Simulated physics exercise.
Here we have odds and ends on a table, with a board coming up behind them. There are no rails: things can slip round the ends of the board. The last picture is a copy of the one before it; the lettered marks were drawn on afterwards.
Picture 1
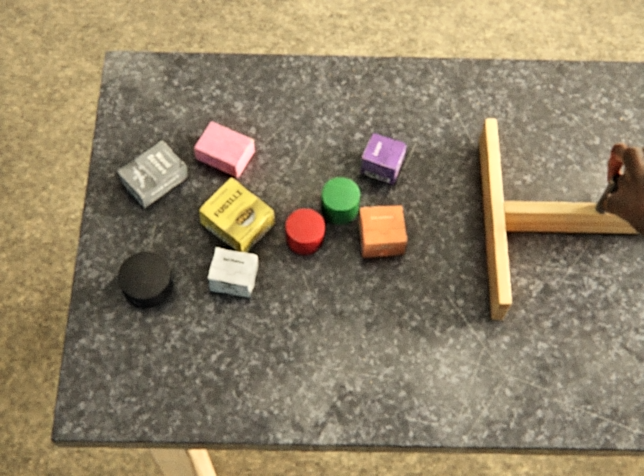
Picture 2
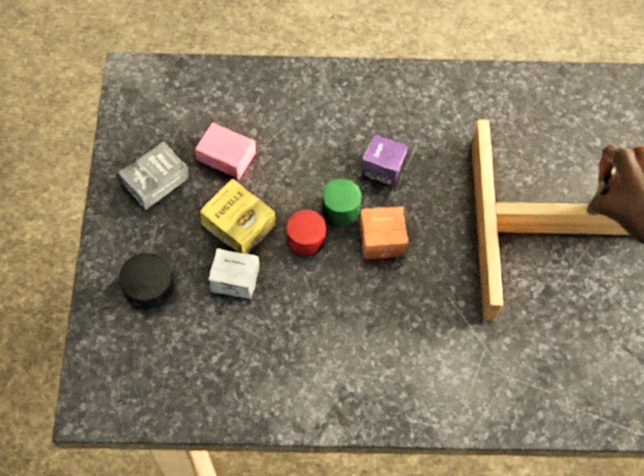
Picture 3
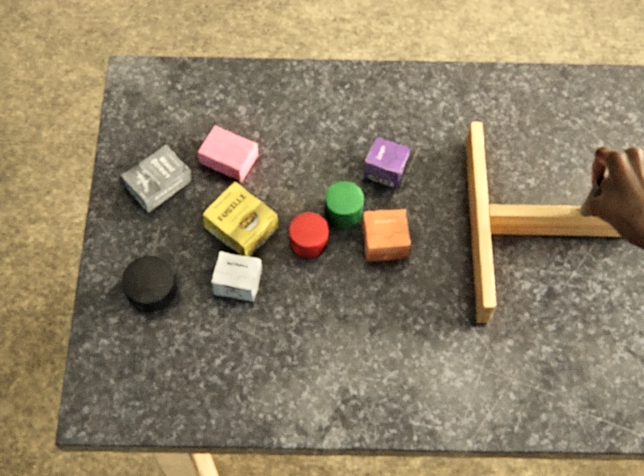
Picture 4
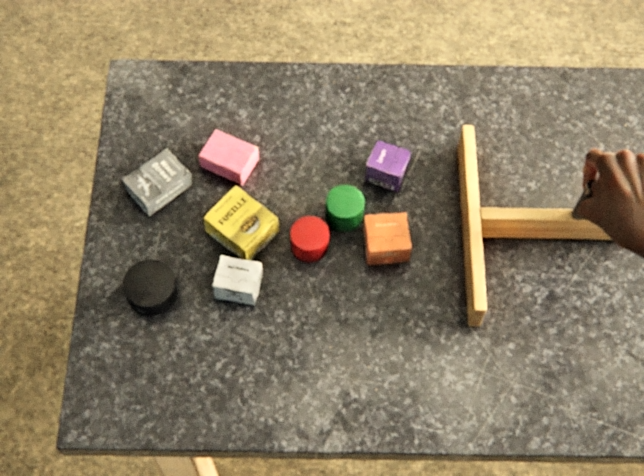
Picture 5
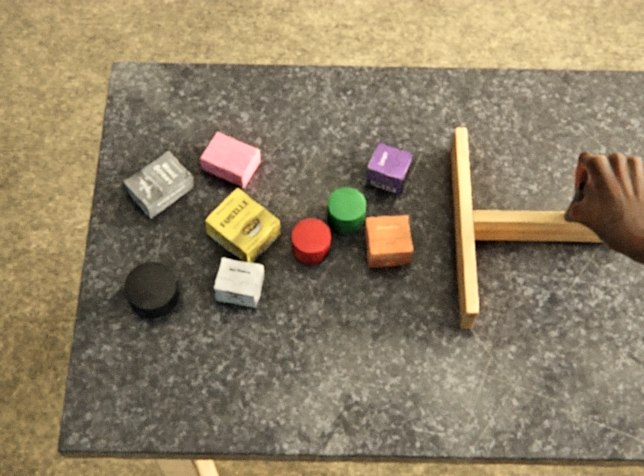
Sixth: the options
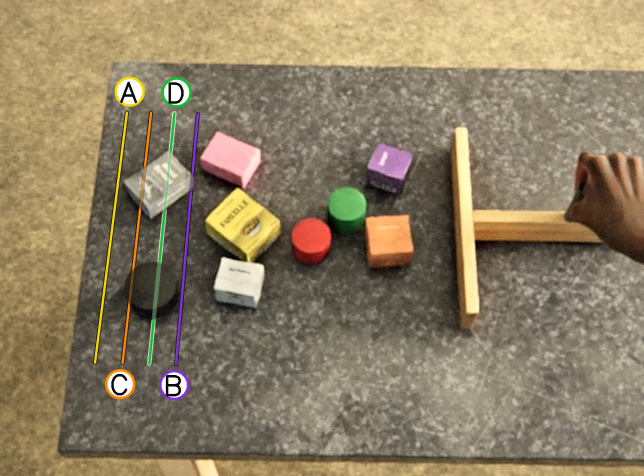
A hand slides a wooden T-shaped board slowly left across a speckled dark table, while the scattered coloured blocks and pots stay untouched.
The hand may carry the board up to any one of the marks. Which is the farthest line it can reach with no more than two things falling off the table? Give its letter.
No farther than D.
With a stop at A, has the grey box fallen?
Yes.
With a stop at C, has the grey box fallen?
Yes.
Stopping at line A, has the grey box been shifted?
By then, yes.
On the marked copy, A at (112, 229); B at (188, 231); C at (138, 230); D at (163, 230).
With D. Early on, board (357, 214); purple packet (331, 170); yellow packet (240, 226).
Further on, board (248, 212); grey box (127, 175); yellow packet (156, 208).
At the end, board (163, 211); grey box over the edge; yellow packet (95, 202); one fallen.
As for the rest, A drops six; B is within the limit but short; C drops five.
